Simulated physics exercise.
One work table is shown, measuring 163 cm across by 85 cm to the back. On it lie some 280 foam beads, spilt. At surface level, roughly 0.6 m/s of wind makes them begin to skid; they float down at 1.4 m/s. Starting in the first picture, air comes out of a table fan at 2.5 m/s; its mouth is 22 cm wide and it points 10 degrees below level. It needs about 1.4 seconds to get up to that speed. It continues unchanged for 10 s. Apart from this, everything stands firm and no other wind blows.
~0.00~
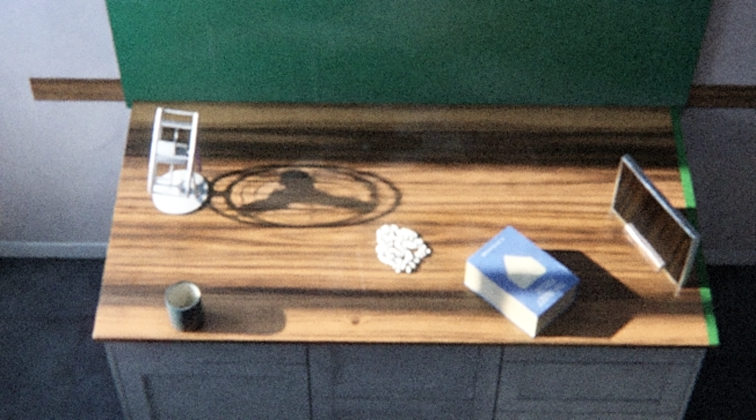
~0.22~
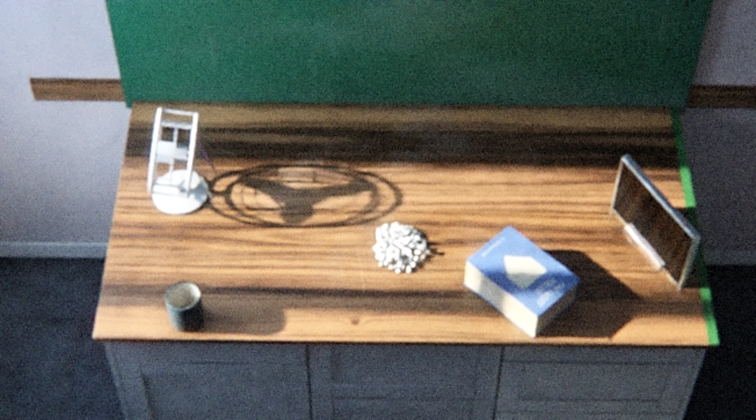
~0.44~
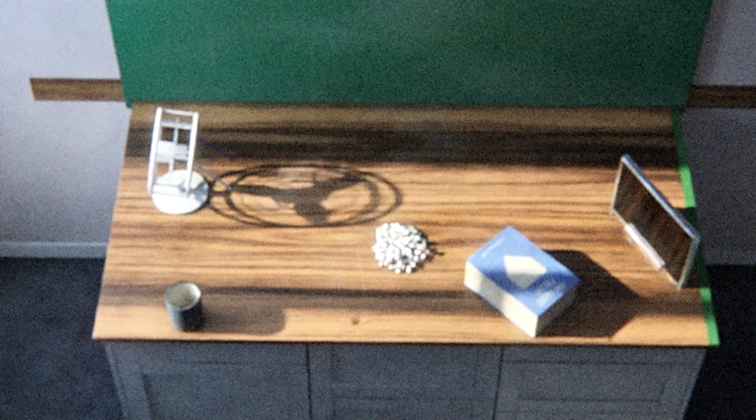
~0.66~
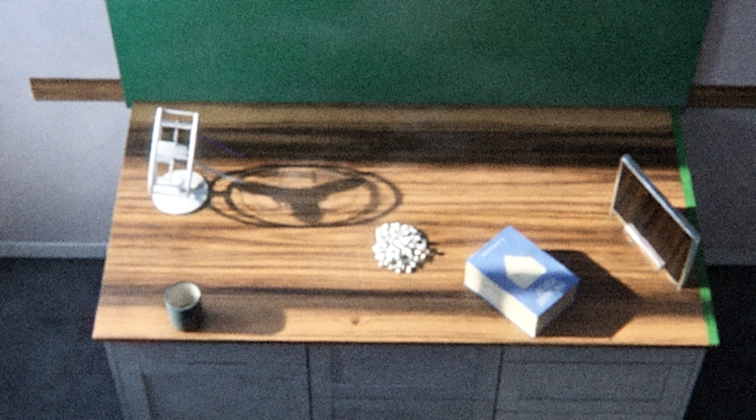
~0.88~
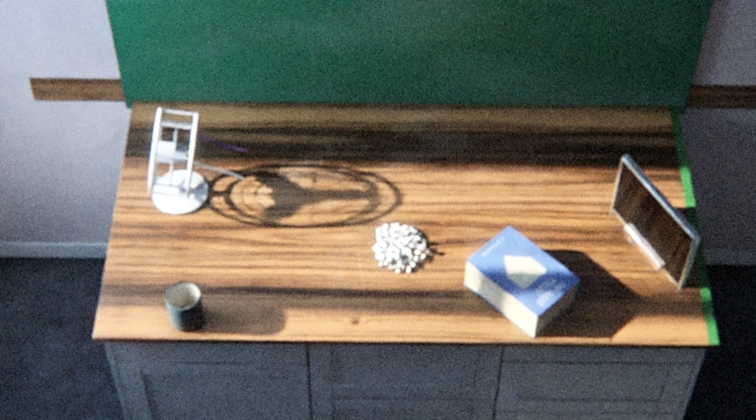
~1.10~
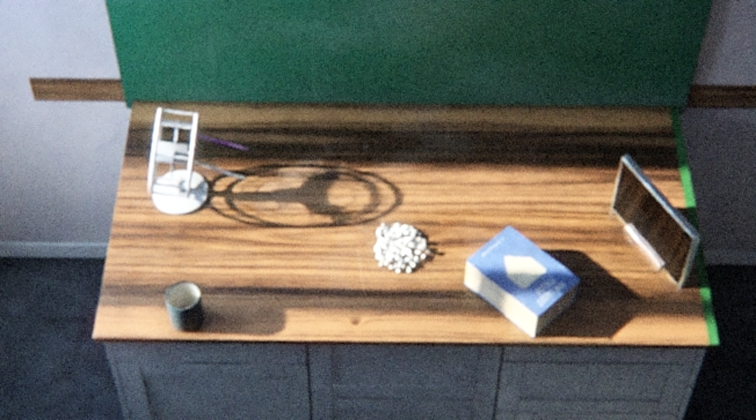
A small pile of white beads stays almost still on a wooden table beside a book.
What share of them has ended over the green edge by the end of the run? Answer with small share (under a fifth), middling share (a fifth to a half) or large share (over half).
A small share.
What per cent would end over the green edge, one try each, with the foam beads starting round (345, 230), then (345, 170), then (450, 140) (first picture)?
It goes 4 %, then 100 %, then 100 %.
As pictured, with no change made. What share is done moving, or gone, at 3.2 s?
I reckon around 70 per cent.
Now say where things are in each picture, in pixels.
The middle of the foam beads is near (399, 246), none has stirred yet and the mouth of the table fan is at (174, 154), in the first picture.
The middle of the foam beads is near (397, 245), none has stirred yet and the green edge is centred on (697, 217), in the second picture.
The middle of the foam beads is near (397, 245), none has stirred yet, the top of a book is at (523, 270) and the top of a mug is at (183, 295), in the third picture.
The middle of the foam beads is near (397, 245) and none has stirred yet, in the fourth picture.
The middle of the foam beads is near (397, 245) and none has stirred yet, in the fifth picture.
The middle of the foam beads is near (398, 245) and about 1 % have left their places, in the sixth picture.
After 2.0 s the count stands so, 0 % are over the green edge; the middle of those still in play is near (482, 311).
After 3.2 s the count stands so, 2 % are over the green edge; the middle of those still in play is near (475, 300).
After 5.5 s the count stands so, 4 % are over the green edge; the middle of those still in play is near (483, 300).
After 10.0 s, at the end, 4 % are over the green edge; the middle of those still in play is near (483, 300).
